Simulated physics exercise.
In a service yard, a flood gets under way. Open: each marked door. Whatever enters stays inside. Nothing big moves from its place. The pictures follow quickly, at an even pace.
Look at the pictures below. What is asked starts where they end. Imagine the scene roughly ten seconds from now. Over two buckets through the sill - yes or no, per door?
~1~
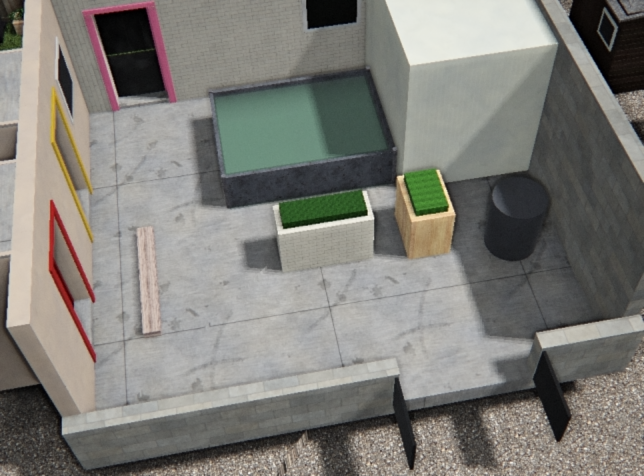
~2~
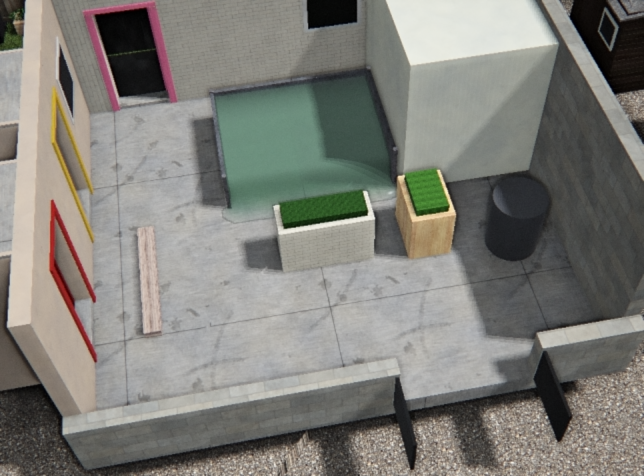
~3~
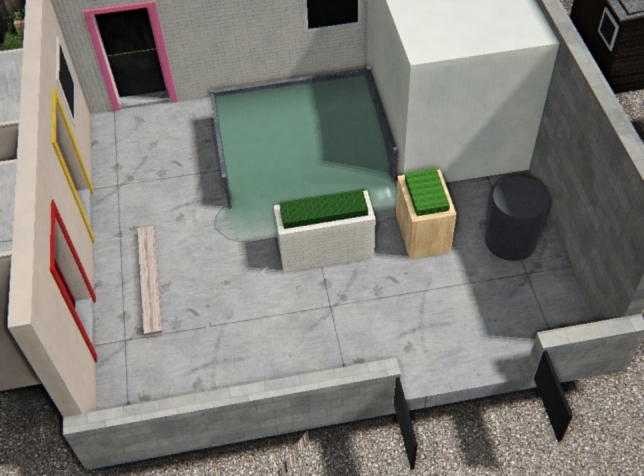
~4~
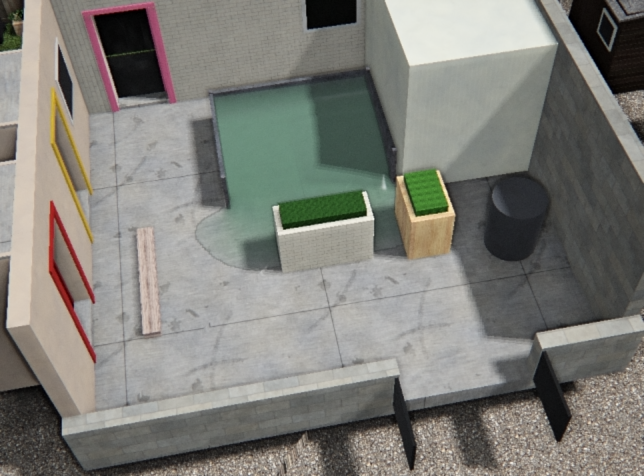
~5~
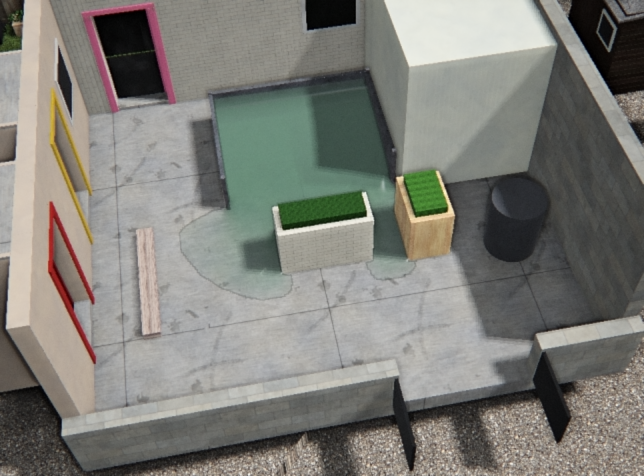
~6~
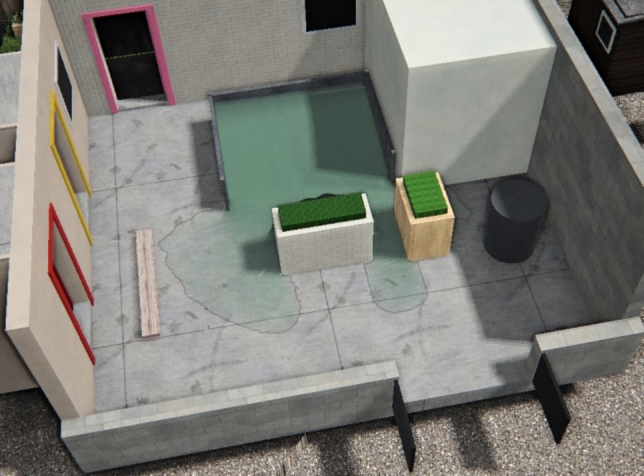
Yellow door - no, pink door - no, red door - no.
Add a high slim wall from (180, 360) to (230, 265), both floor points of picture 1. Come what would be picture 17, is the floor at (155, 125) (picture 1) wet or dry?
There: Clear.
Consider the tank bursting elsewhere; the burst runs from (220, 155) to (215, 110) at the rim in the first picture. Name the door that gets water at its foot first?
First to be reached: The yellow door.
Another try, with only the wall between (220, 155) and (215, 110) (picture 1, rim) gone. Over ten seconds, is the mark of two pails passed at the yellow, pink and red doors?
Well, the yellow door overshoots, the pink door overshoots, and the red door comes up short.
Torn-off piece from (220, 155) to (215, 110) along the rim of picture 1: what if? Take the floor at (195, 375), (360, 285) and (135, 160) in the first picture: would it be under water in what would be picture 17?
Going through them, the first would be still bare, the next still bare and the last submerged.
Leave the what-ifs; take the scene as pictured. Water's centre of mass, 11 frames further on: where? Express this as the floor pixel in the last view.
(308, 230).
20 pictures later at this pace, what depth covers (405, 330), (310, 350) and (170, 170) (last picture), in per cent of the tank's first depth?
I'd say around 4 per cent, then 14 per cent, then 0 per cent.
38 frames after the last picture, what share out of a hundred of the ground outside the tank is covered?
Around 90 percent, give or take.
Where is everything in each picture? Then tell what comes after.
In the first picture, still water in the open tank at (300, 124).
In the second picture, water pours out at (311, 182) and has run to (225, 211).
In the third picture, the front is at (224, 229), out from the gap at (312, 184).
In the fourth picture, water pours out at (311, 186) and has run to (205, 238).
In the fifth picture, the front is at (205, 270), out from the gap at (310, 187).
In the sixth picture, the front is at (414, 301), out from the gap at (310, 189).
A moment on, water covers 40 % of the floor; the yellow door not reached, the pink door not reached, the red door not reached.
Next, water covers 60 % of the floor; the yellow door not reached, the pink door not reached, the red door wet at the sill, nothing in.
Then, water covers 70 % of the floor; the yellow door wet at the sill, nothing in, the pink door not reached, the red door wet at the sill, nothing in.
Later, water covers 90 % of the floor; the yellow door wet at the sill, nothing in, the pink door wet at the sill, nothing in, the red door under two buckets in.
In the end, water covers 95 % of the floor; the yellow door wet at the sill, nothing in, the pink door under two buckets in, the red door under two buckets in.
